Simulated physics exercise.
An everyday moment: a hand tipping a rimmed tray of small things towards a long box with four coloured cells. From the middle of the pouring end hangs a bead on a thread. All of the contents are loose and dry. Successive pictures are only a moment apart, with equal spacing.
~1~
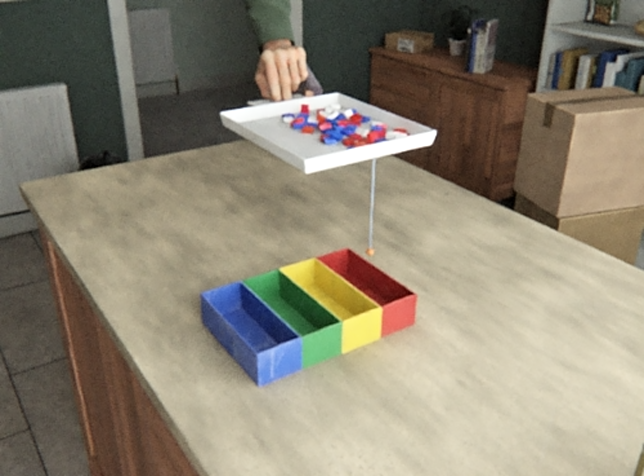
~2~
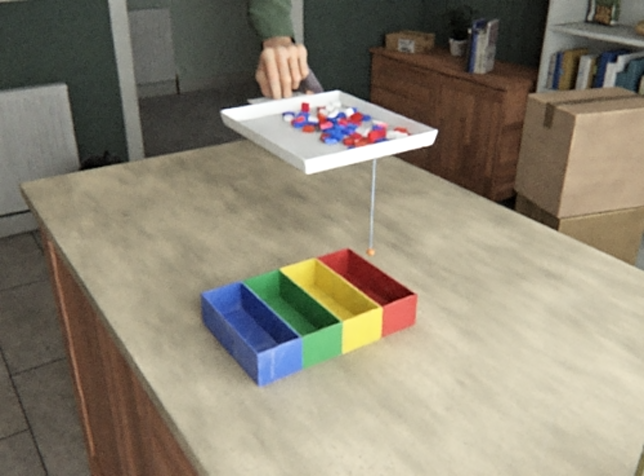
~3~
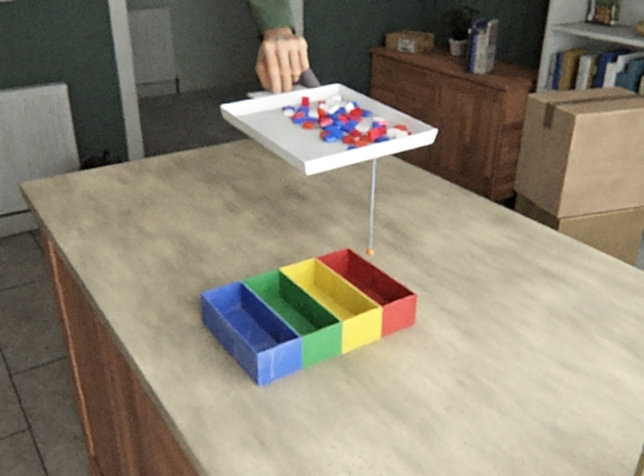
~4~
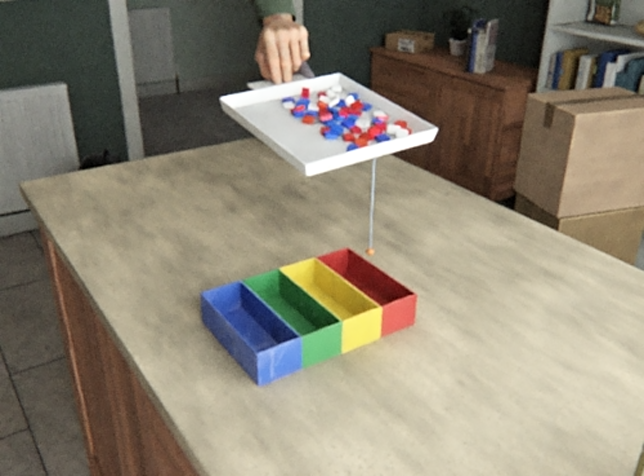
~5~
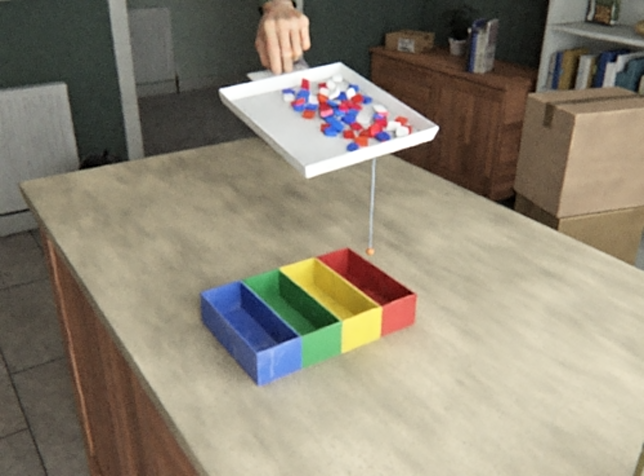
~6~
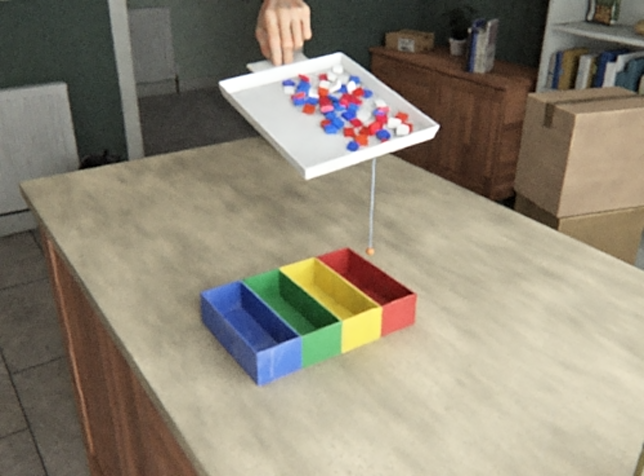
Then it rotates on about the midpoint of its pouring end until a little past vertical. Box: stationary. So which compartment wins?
The yellow one wins.
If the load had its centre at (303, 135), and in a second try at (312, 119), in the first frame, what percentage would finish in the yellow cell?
The first start gives 70 percent and the second 60 percent.
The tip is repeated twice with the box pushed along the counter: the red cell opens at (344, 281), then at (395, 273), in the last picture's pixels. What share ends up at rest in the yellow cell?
Roughly 30 per cent, then roughly 40 per cent.
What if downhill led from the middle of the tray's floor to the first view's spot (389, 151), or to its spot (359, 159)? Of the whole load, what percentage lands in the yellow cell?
First case around 0 per cent, second case 30 per cent.
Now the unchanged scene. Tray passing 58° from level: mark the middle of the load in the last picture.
Check around (346, 138) in the last picture.
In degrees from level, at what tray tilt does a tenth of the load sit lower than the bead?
The angle is around 85°.
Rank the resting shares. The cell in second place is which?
That red cell.
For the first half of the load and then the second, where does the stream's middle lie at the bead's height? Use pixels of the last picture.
Around (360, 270) at first; around (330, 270) after that.
Soon, tray tipped steeply; nearly all on the tray; a small part falling or outside the box.
A while on, tray tipped right over; most on the tray; a small part in the yellow cell; a stray few in the red cell; a small part falling or outside the box.
Towards the end, tray tipped past a quarter turn; about half in the yellow cell; about a third in the red cell; a small part in the green cell; a small part falling or outside the box.
Finally, tray tipped past a quarter turn; about half in the yellow cell; about a third in the red cell; a small part in the green cell; none in the blue cell; a small part outside the box.
